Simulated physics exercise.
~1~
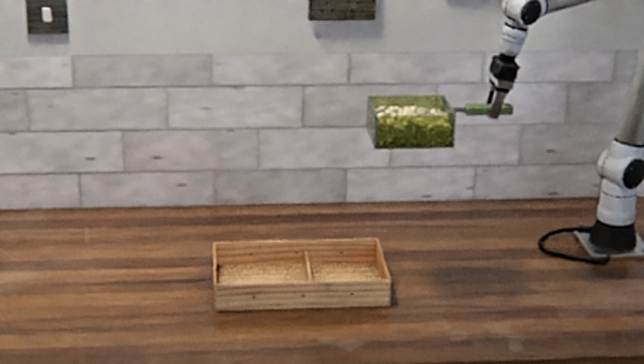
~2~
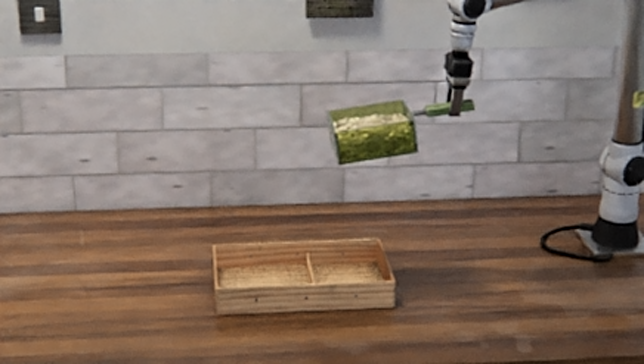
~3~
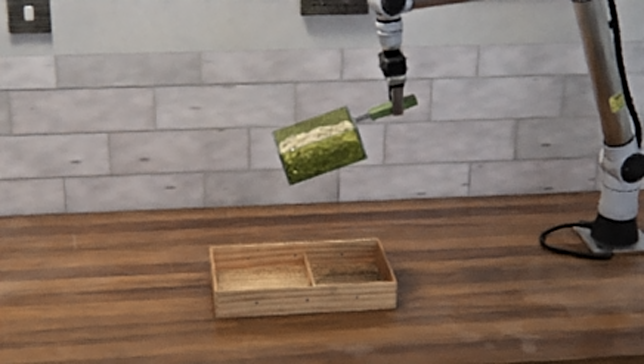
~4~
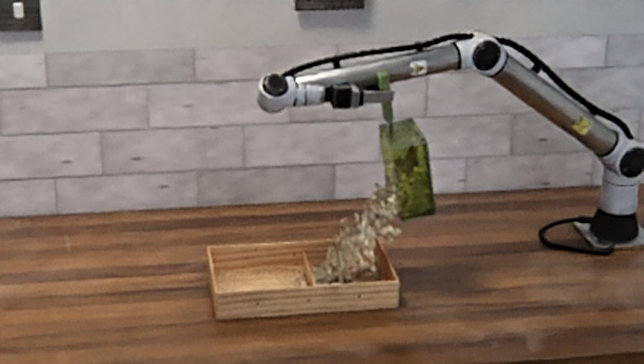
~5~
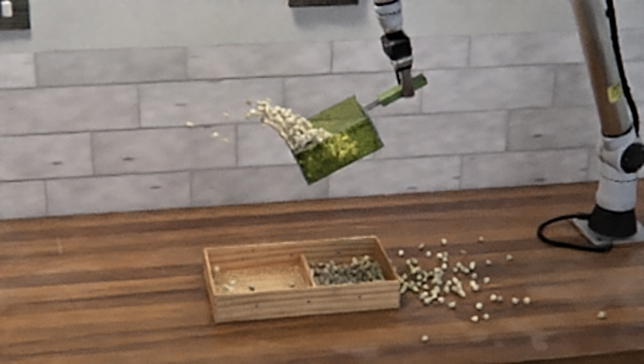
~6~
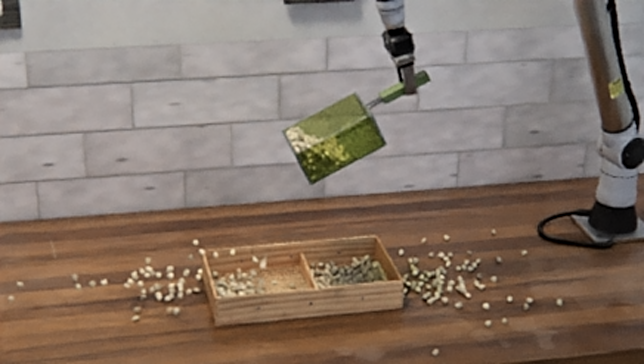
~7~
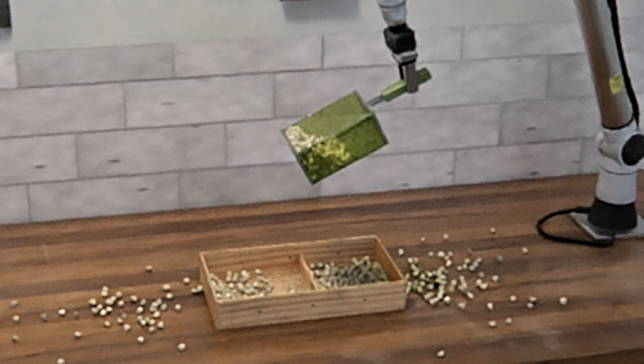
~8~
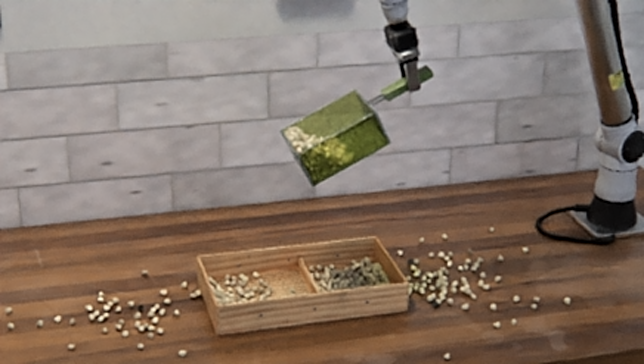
Robot arm tipping pale dried beans from a green box into a divided wooden crate, scattering many across the table, some staying boxed.
